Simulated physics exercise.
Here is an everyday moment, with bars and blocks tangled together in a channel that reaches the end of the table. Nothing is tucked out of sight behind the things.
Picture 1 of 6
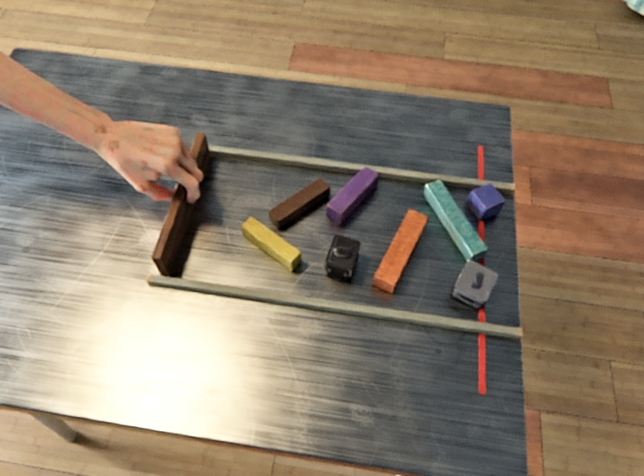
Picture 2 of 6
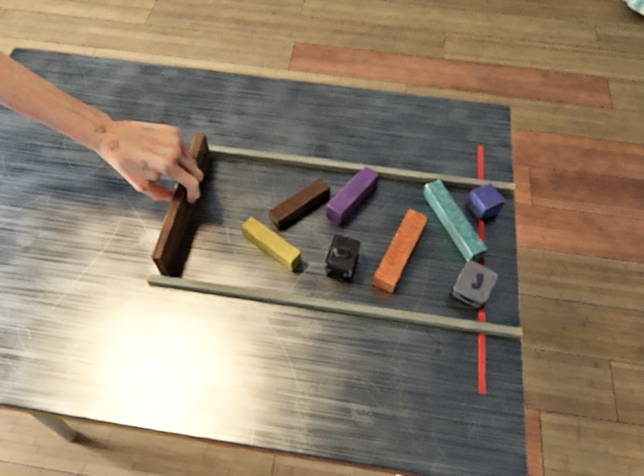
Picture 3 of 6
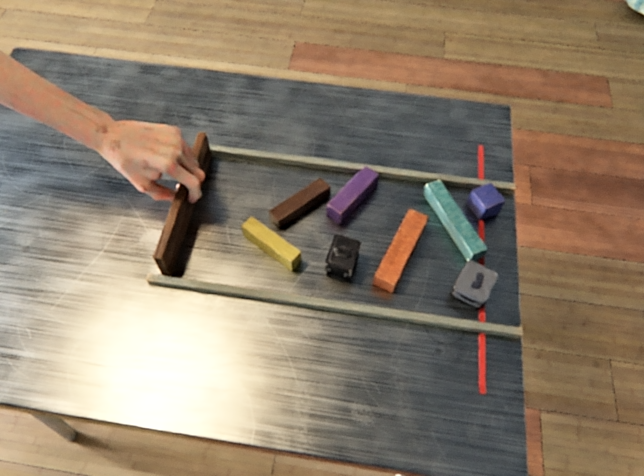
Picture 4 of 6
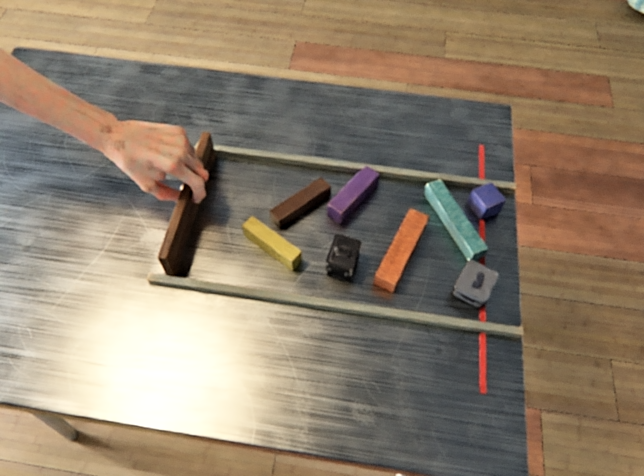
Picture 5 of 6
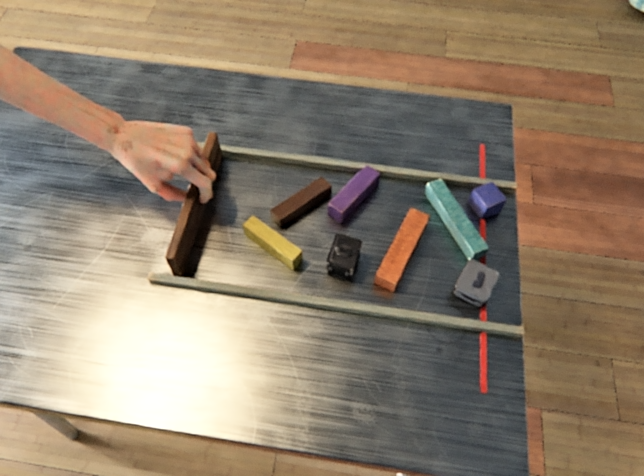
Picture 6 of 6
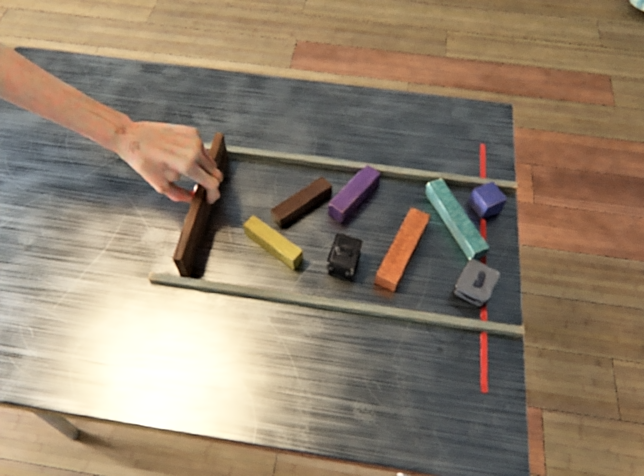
To begin with, a hand grips a dark wooden board at the left end of a channel on a table, with scattered colourful bars and blocks lying near a red line. The hand then slides the board slightly to the right, toward the yellow and brown bars, while the pieces stay still.
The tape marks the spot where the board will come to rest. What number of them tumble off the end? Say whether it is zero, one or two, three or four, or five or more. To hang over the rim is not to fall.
The count that comes down will most likely be three, maybe four.
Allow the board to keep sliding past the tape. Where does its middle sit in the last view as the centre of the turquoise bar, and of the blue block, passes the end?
When the turquoise bar crosses, the middle is near (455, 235); when the blue block crosses, near (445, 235).
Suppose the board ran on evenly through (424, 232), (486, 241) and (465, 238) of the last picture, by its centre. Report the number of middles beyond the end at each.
0; 4; 3.
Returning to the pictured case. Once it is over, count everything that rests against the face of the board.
In contact: 2.
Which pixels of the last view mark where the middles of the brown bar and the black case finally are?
Close to (493, 223); the other close to (517, 285).
Soon after, none off yet; blue block at rest near (487, 200); grey case at rest near (476, 284); turquoise bar at rest near (456, 219).
After that, none off yet; blue block displaced about its own width near (516, 199); grey case displaced about its own width near (525, 286); turquoise bar displaced a little near (506, 222).
In the end, the number that fall off is three or four; gone, orange bar, turquoise bar, grey case and blue block.
